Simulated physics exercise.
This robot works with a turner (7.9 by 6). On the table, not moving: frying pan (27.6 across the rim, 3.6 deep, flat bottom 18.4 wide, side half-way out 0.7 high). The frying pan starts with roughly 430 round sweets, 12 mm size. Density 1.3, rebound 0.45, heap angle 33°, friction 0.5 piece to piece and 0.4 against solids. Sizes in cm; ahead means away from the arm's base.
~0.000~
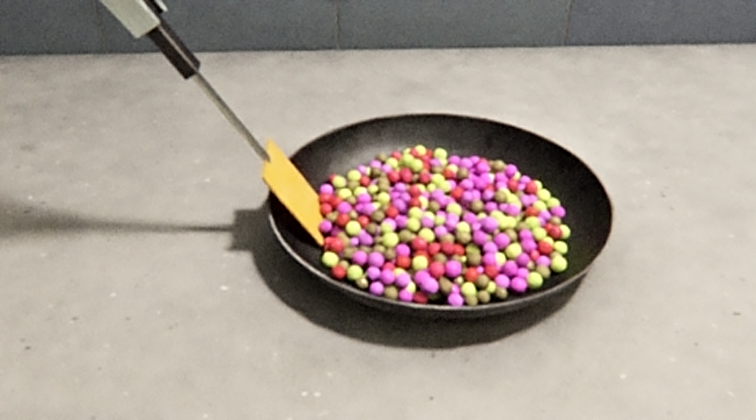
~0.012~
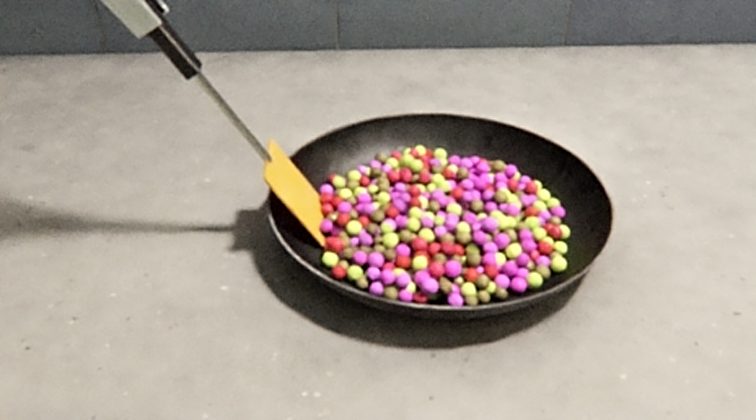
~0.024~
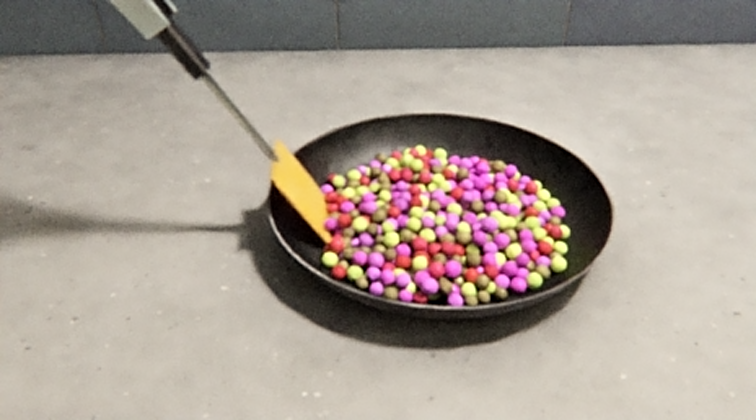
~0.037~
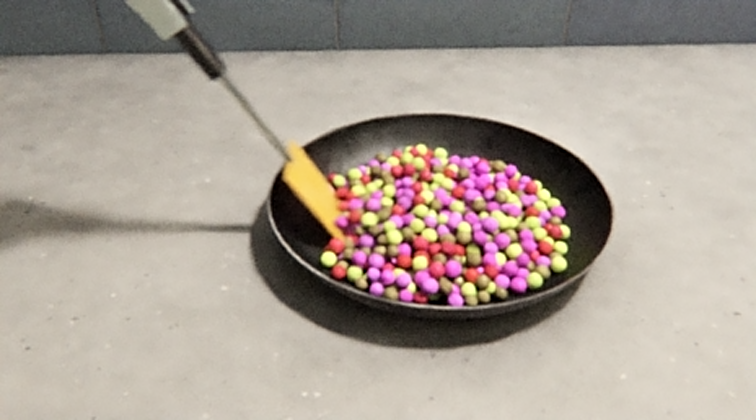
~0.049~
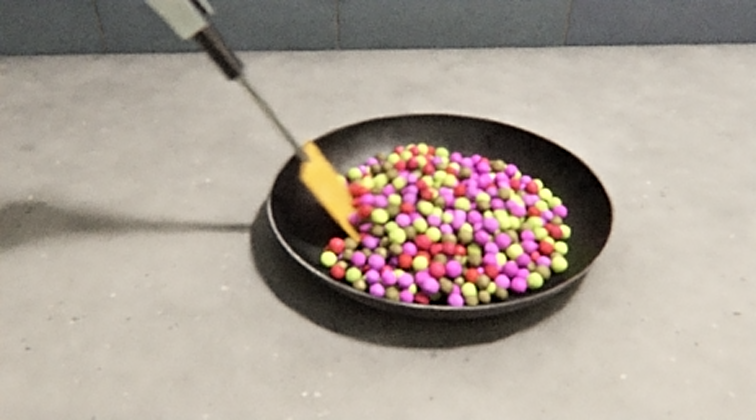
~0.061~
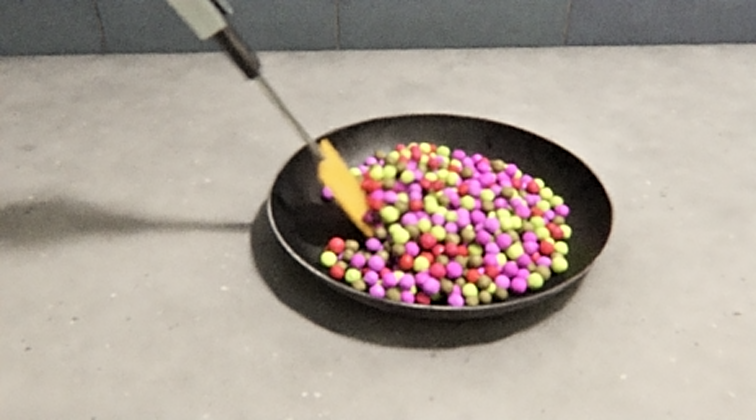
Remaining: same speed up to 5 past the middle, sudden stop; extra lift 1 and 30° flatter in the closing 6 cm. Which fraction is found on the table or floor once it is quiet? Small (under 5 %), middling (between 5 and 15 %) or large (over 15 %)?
A small share, under 5 %, ends on the table or floor.
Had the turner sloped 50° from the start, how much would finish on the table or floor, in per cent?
It would be near 0 per cent.
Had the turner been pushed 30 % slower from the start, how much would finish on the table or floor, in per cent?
Then about 0 per cent.
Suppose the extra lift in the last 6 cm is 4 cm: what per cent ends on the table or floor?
About 5 per cent.
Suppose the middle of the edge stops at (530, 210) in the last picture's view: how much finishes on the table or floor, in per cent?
About 5 per cent.
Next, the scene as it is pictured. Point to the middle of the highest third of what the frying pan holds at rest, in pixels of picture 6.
At about (543, 197).
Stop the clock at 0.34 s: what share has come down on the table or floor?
Some 0 per cent.
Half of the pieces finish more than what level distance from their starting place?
About 3 cm.
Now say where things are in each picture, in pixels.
Turner top edge at (266, 157), sloping 58°; upper third of the load around (437, 209), from x 325 to 560, top at y 150; 429 in the frying pan, in the first picture.
Turner top edge at (267, 157), sloping 58°; upper third of the load around (437, 209), from x 325 to 560, top at y 150, in the second picture.
Turner top edge at (274, 158), sloping 58°; upper third of the load around (434, 209), from x 325 to 560, top at y 150, in the third picture.
Turner top edge at (289, 158), sloping 58°; upper third of the load around (426, 206), from x 325 to 560, top at y 150, in the fourth picture.
Turner top edge at (305, 158), sloping 58°; upper third of the load around (427, 204), from x 330 to 560, top at y 150, in the fifth picture.
Turner top edge at (322, 158), sloping 58°; upper third of the load around (430, 202), from x 330 to 565, top at y 150; 429 in the frying pan, in the sixth picture.
After 0.09 s, sloping 58°, highest piece 5 above the table; 429 in the frying pan.
After 0.12 s, sloping 47°, highest piece 6 above the table; 429 in the frying pan.
After 0.34 s, sloping 28°, highest piece 5 above the table; 428 in the frying pan, 1 on the table or floor.
After 1.39 s, sloping 28°, highest piece 4 above the table; 426 in the frying pan, 3 on the table or floor.
At rest, 426 in the frying pan, 3 on the table or floor. That is 1 % on the table or floor.
